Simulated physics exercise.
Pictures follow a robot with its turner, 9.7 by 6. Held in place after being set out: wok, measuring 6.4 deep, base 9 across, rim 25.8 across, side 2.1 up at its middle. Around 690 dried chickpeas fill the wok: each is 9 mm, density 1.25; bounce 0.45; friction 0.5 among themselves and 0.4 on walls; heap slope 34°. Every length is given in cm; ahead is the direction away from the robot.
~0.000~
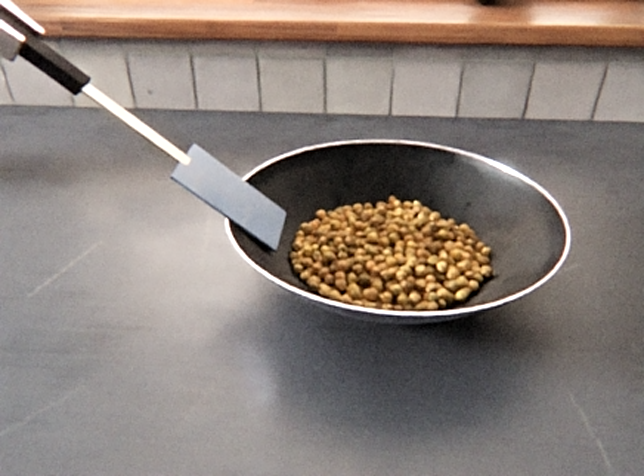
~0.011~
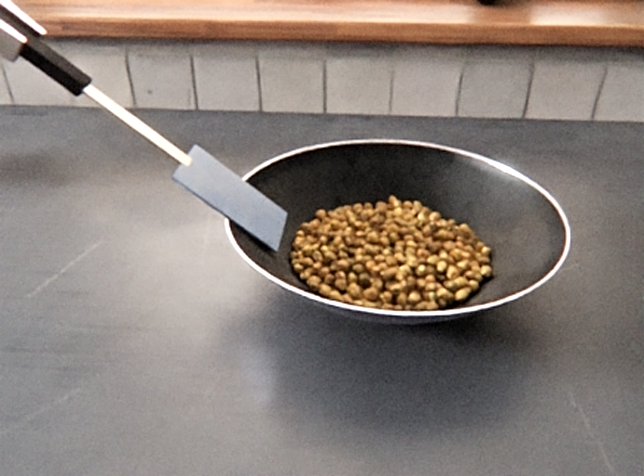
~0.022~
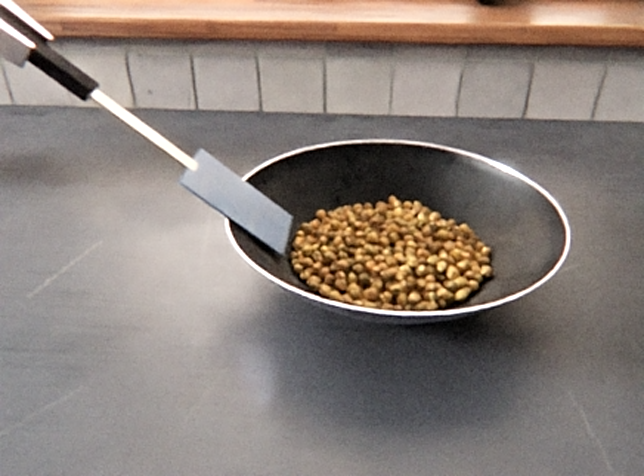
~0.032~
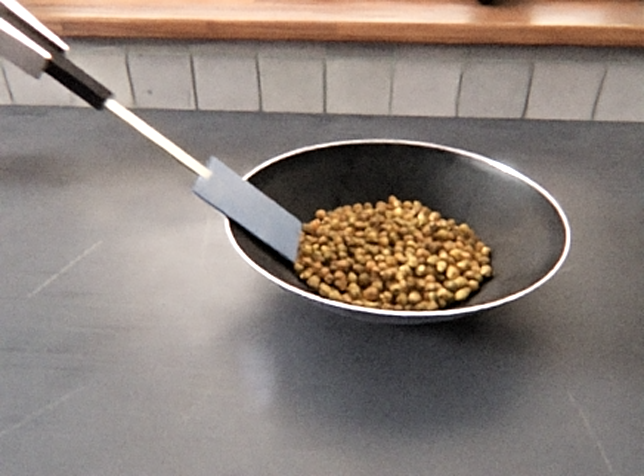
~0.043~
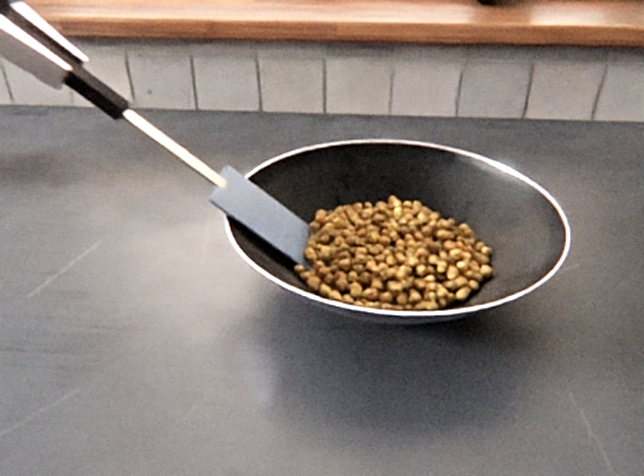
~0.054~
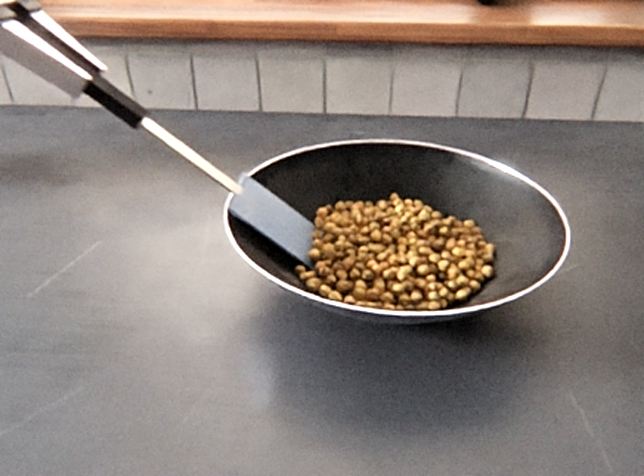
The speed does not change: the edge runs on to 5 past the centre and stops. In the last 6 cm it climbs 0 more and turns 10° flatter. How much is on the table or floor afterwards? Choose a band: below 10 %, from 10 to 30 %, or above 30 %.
That share falls below 10 %.
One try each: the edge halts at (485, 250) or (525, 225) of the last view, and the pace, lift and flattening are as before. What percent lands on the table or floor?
Respectively about 25 and 40 percent end on the table or floor.
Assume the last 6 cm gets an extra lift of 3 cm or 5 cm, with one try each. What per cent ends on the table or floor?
First try around 5 percent, second try around 10 percent.
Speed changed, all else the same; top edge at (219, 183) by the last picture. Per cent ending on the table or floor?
Expect about 0 per cent there.
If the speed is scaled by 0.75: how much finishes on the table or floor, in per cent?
Estimate: Close to 0 %.
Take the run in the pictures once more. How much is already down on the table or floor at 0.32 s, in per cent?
I'd put it at around 5 per cent.
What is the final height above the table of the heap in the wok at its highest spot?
7.0 cm.
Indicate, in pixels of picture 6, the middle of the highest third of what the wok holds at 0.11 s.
(429, 234).
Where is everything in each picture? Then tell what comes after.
The turner top edge at (183, 159), sloping 40°; upper third of the load around (390, 246), from x 295 to 485, top at y 200; 694 in the wok, in the first frame.
The turner top edge at (184, 160), sloping 40°; upper third of the load around (389, 246), from x 295 to 485, top at y 200, in the second frame.
The turner top edge at (190, 164), sloping 40°; upper third of the load around (389, 246), from x 295 to 485, top at y 200, in the third frame.
The turner top edge at (203, 173), sloping 40°; upper third of the load around (390, 246), from x 295 to 485, top at y 200, in the fourth frame.
The turner top edge at (219, 182), sloping 40°; upper third of the load around (388, 243), from x 300 to 485, top at y 200, in the fifth frame.
The turner top edge at (235, 189), sloping 40°; upper third of the load around (391, 242), from x 300 to 490, top at y 200; 694 in the wok, in the sixth frame.
After 0.08 s, sloping 40°, highest piece 5 above the table; 694 in the wok.
After 0.11 s, sloping 36°, highest piece 6 above the table; 694 in the wok.
After 0.32 s, sloping 30°, highest piece 7 above the table; 666 in the wok, 26 on the table or floor, 2 on the blade or in flight.
After 1.37 s, sloping 30°, highest piece 7 above the table; 666 in the wok, 28 on the table or floor.
In the end, 666 in the wok, 28 on the table or floor. That is 4 % on the table or floor.
